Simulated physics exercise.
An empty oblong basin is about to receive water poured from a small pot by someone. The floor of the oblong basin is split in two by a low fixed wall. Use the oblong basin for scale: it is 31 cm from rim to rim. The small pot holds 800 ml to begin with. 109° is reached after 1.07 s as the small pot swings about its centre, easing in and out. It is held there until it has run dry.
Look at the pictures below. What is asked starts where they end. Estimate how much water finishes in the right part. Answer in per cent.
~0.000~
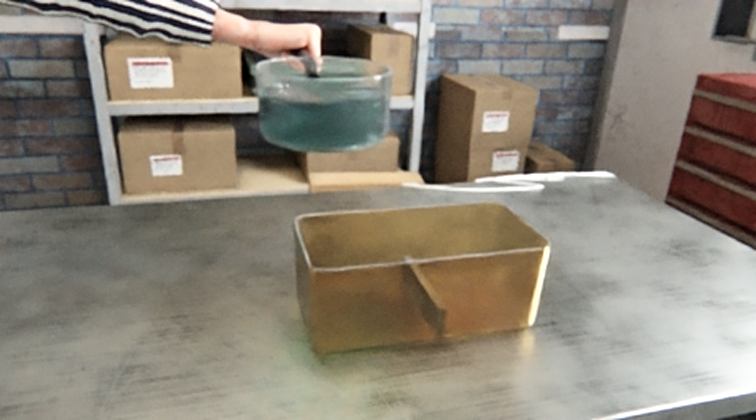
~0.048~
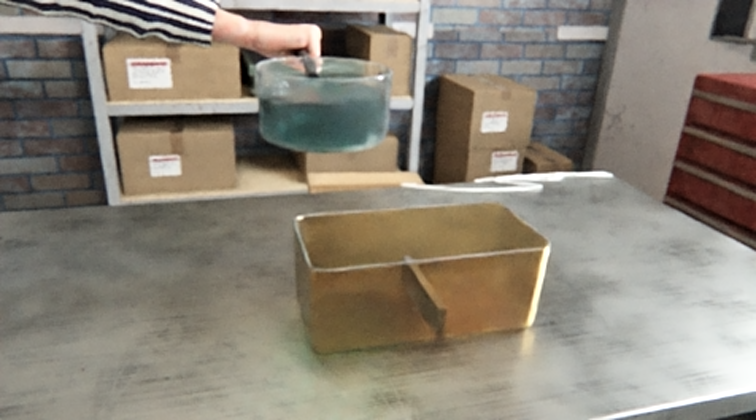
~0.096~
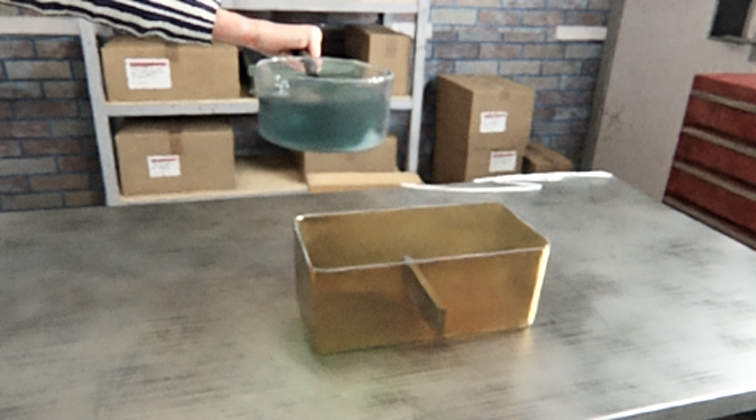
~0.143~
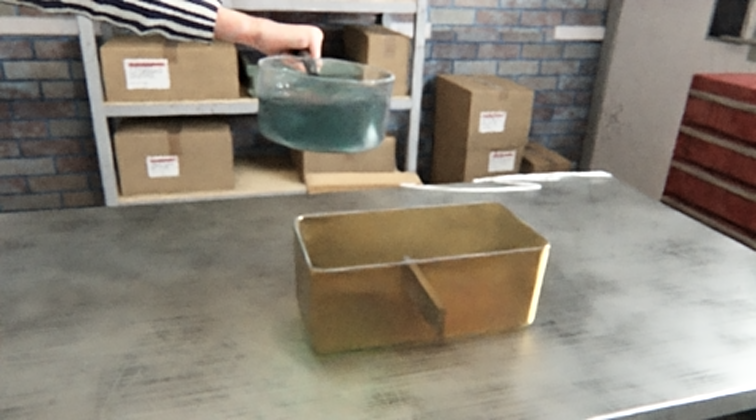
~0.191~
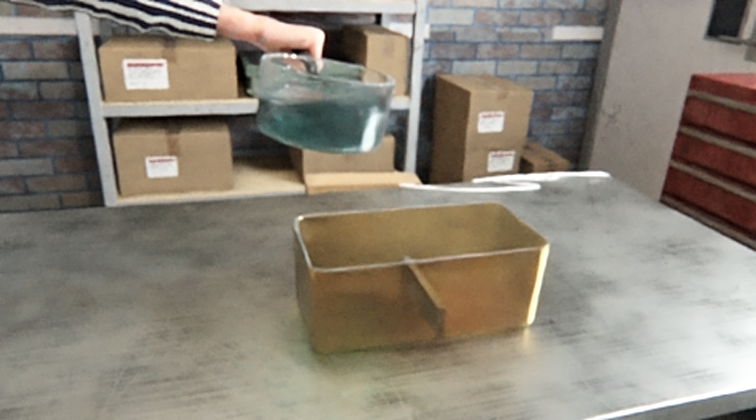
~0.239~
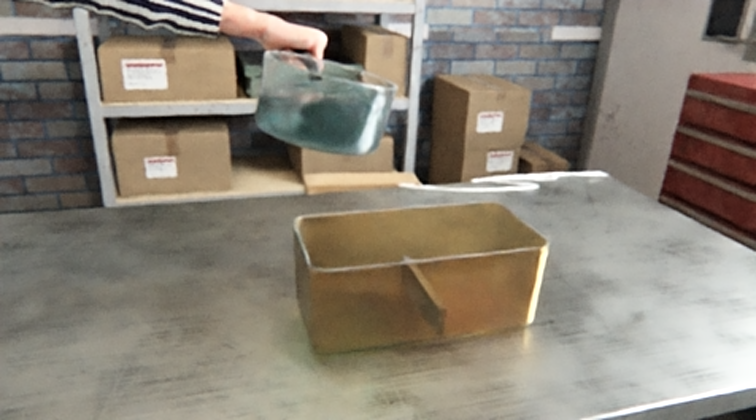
I would say 52 per cent.
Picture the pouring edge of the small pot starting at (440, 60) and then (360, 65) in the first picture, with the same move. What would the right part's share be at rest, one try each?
In turn about 90 and 20 per cent.
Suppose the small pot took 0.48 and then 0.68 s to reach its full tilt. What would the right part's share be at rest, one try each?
Around 25 per cent first, around 35 per cent next.
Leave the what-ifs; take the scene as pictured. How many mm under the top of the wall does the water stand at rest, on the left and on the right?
About 30 mm left, about 24 mm right.
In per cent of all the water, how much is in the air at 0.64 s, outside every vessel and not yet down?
About 34 per cent.
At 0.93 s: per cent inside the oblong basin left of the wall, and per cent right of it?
I'd say some 24 in a hundred on the left and 52 on the right.
By 0.64 s the tilt is 71° and 60 per cent is still to pour, 2 is left of the wall and 3 right of it.
By 0.93 s the tilt is 105° and 11 per cent is still to pour, 24 is left of the wall and 51 right of it.
By 1.24 s the tilt is 109° and 0 per cent is still to pour, 46 is left of the wall and 52 right of it.
By 1.57 s the tilt is 109° and 0 per cent is still to pour, 47 is left of the wall and 52 right of it.
At rest 47 per cent lies left of the wall, 52 right of it and 1 outside.
